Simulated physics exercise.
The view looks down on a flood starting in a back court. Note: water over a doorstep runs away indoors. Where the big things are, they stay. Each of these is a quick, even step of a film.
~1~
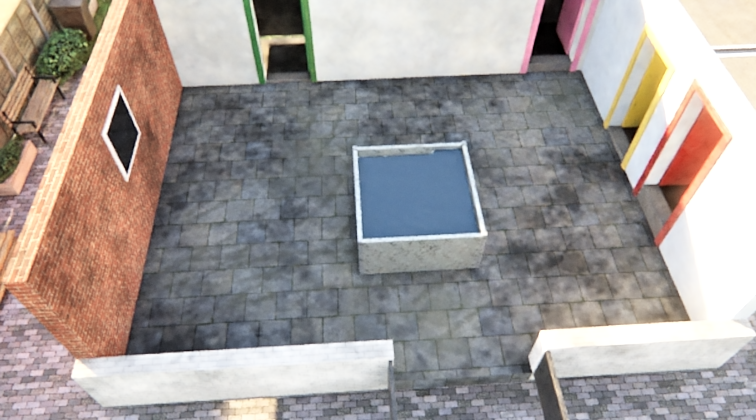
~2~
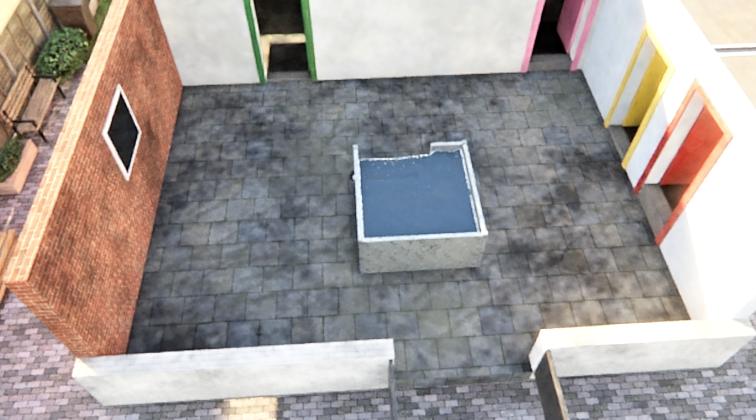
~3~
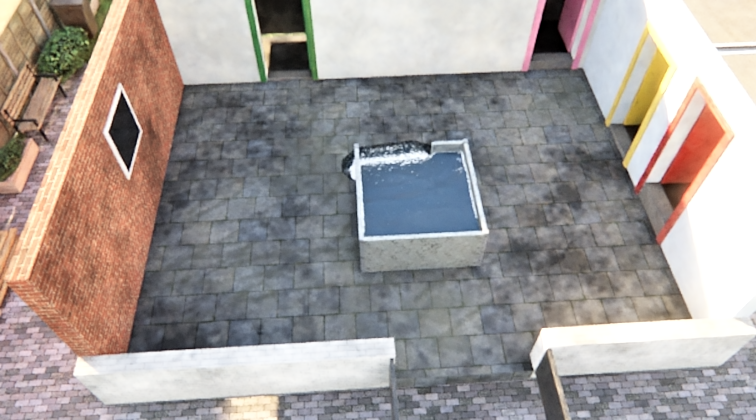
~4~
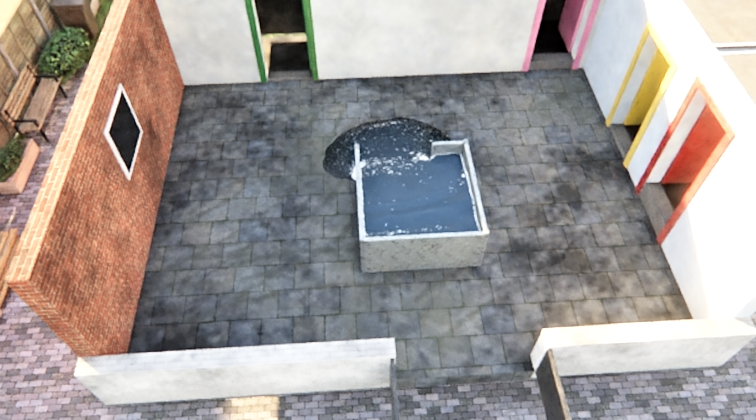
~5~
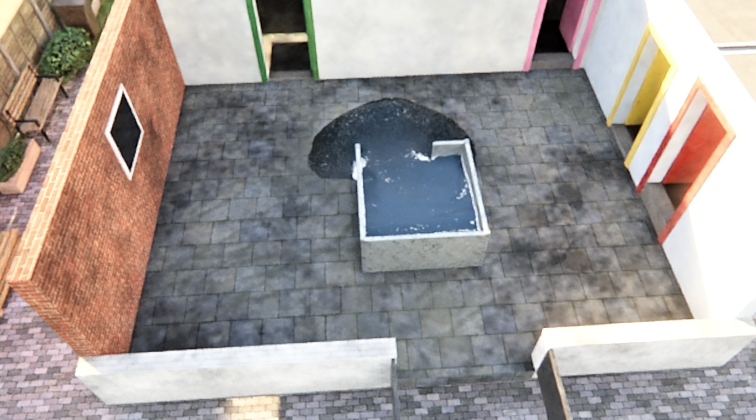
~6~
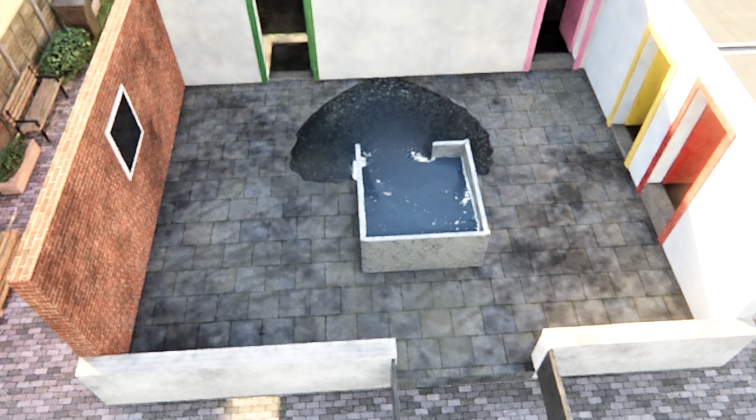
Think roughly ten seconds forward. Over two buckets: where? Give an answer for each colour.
One by one: The red door never tops two buckets, the yellow door never tops two buckets, the green door tops two buckets, the pink door never tops two buckets.
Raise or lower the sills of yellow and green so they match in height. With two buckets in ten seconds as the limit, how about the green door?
The green door exceeds the limit.
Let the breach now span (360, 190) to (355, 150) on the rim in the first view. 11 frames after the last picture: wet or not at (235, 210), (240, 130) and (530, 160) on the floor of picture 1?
In turn: Inundated, then inundated, then untouched.
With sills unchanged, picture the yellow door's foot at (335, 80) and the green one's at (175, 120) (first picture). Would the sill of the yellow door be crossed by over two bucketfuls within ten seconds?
As it turns out, the yellow one runs over.
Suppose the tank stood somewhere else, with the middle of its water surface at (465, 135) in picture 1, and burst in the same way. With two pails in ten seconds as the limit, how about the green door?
As far as I can tell, the green door stays within limits.
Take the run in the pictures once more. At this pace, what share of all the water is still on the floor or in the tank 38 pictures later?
About 96 %.
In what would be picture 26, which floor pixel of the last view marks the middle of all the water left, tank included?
Somewhere near (381, 135).
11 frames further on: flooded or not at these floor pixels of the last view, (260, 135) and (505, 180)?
Taken in order, drenched then bone-dry.
A moment on, water covers 25 % of the floor; the red door not reached, the yellow door not reached, the green door under two buckets in, the pink door not reached.
Next, water covers 30 % of the floor; the red door not reached, the yellow door not reached, the green door over two buckets in, the pink door wet at the sill, nothing in.
Then, water covers 40 % of the floor; the red door not reached, the yellow door wet at the sill, nothing in, the green door far over two buckets in, the pink door wet at the sill, nothing in.
Later, water covers 75 % of the floor; the red door wet at the sill, nothing in, the yellow door under two buckets in, the green door far over two buckets in, the pink door wet at the sill, nothing in.
In the end, water covers 95 % of the floor; the red door wet at the sill, nothing in, the yellow door under two buckets in, the green door far over two buckets in, the pink door wet at the sill, nothing in.
